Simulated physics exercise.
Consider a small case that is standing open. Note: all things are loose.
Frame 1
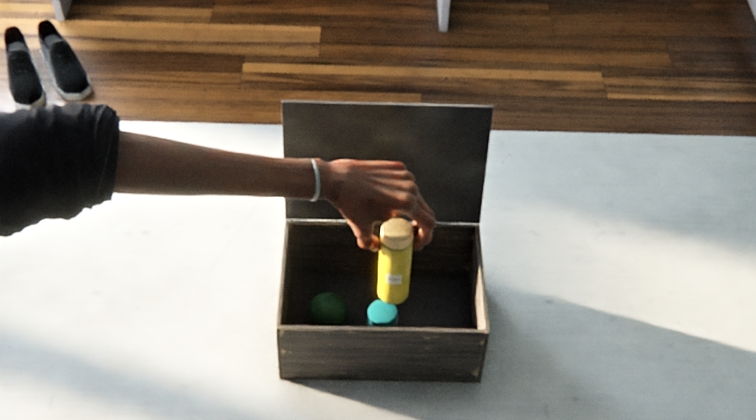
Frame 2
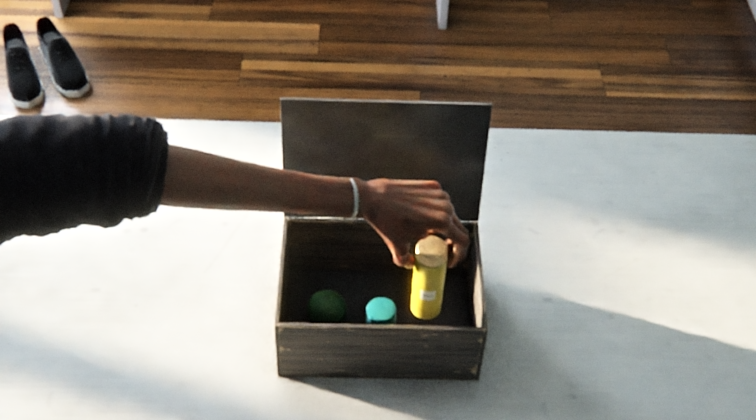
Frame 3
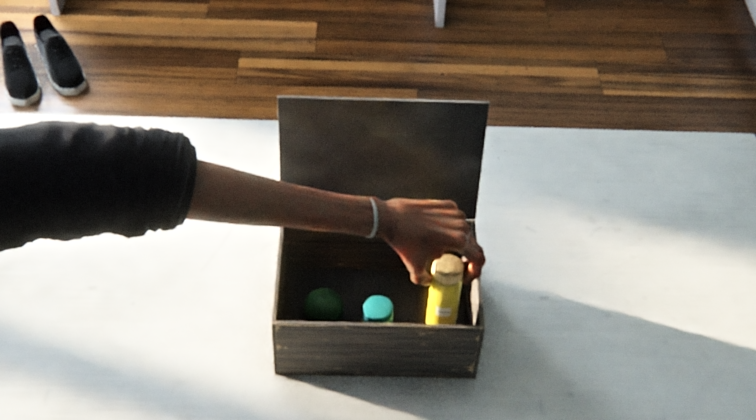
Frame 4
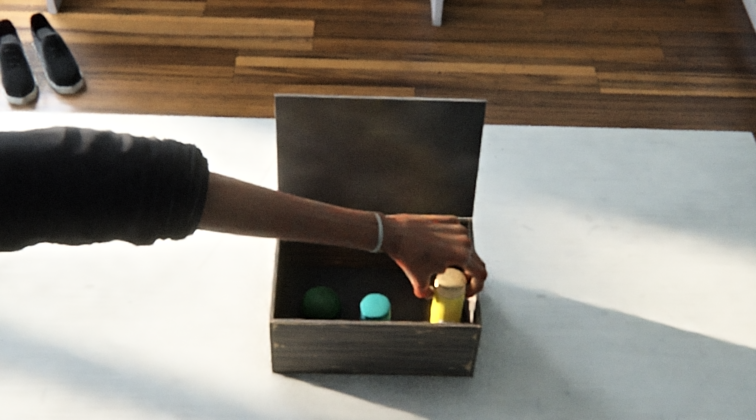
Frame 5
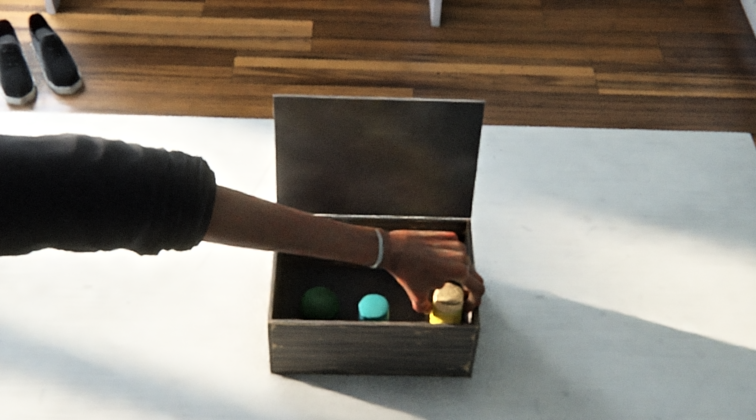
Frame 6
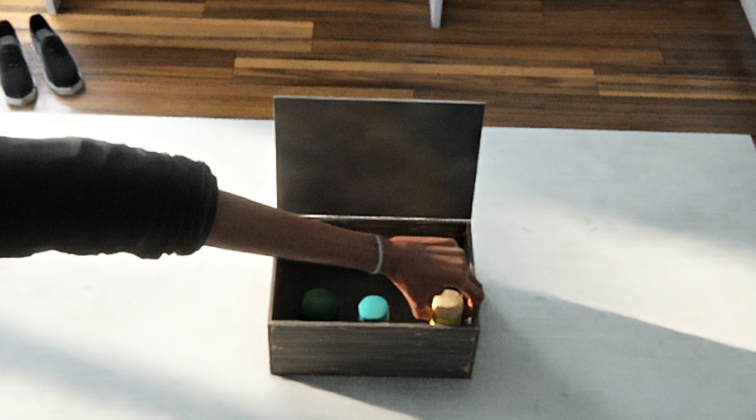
A yellow shaker with a tan lid, held by a hand reaching in from the left, moved right and was lowered into an open wooden case beside a turquoise-topped item and a green ball.
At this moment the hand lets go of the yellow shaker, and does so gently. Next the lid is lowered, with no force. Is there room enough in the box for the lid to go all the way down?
Stuck open.
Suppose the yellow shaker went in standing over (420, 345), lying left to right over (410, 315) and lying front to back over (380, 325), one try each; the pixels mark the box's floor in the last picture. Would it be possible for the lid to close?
Try one: The lid remains open; try two: It comes all the way down; try three: It comes all the way down.
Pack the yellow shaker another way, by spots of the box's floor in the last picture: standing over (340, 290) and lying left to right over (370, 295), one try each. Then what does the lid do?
The first time it cannot come down, the second time it seals the box.
Then, 1.30 s past the last view, lid 79° above the rim.
Then, 1.60 s past the last view, lid 53° above the rim.
Then, 1.90 s past the last view, lid 12° above the rim.
Finally, lid 5° above the rim; all 3 still in place. Final places as the last picture's camera would see them, yellow shaker near (445, 328).
